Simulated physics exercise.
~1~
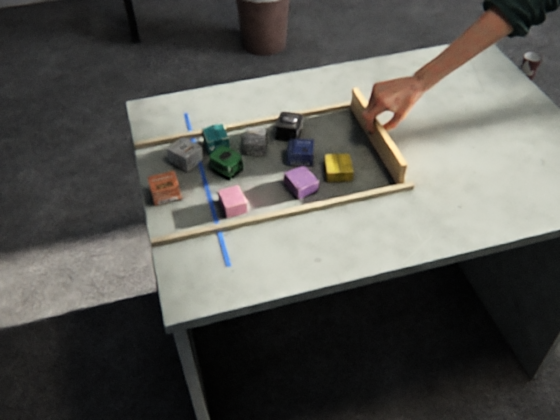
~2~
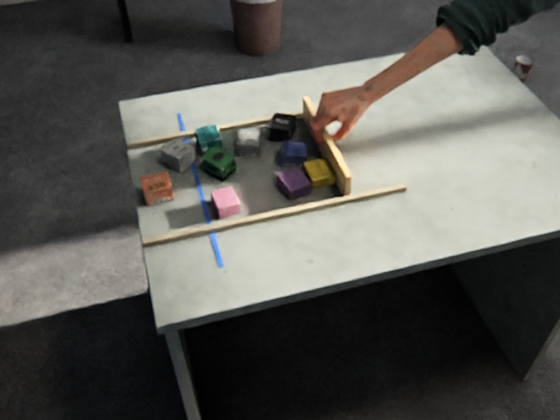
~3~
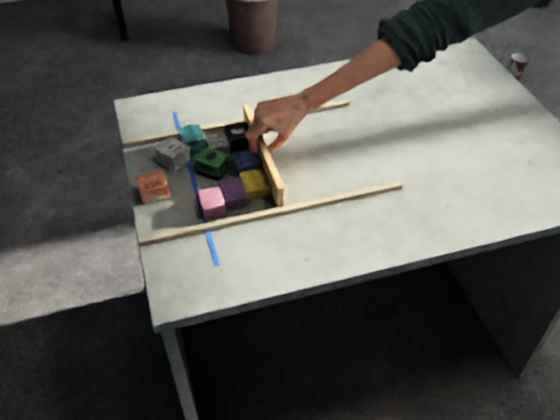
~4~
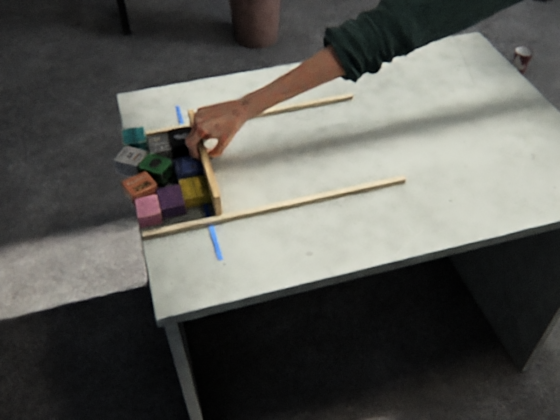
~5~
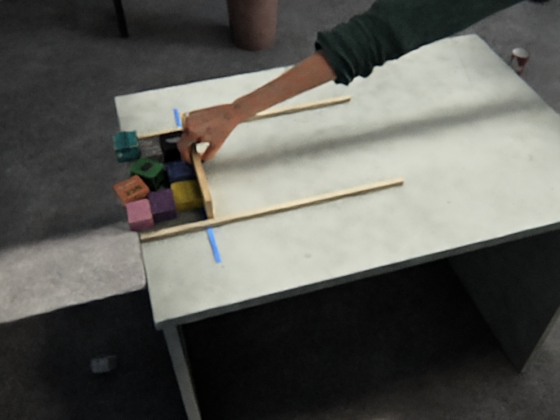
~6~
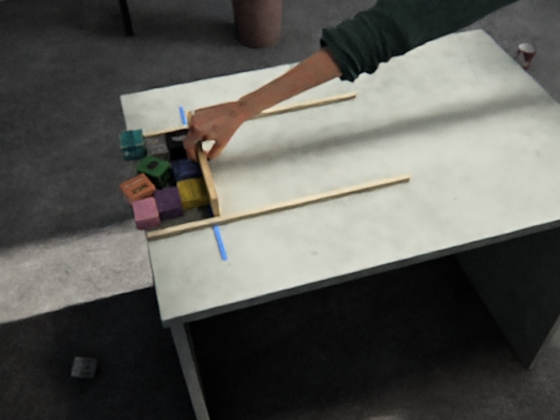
A hand slides a board left, bunching colored blocks at the table edge until one falls.
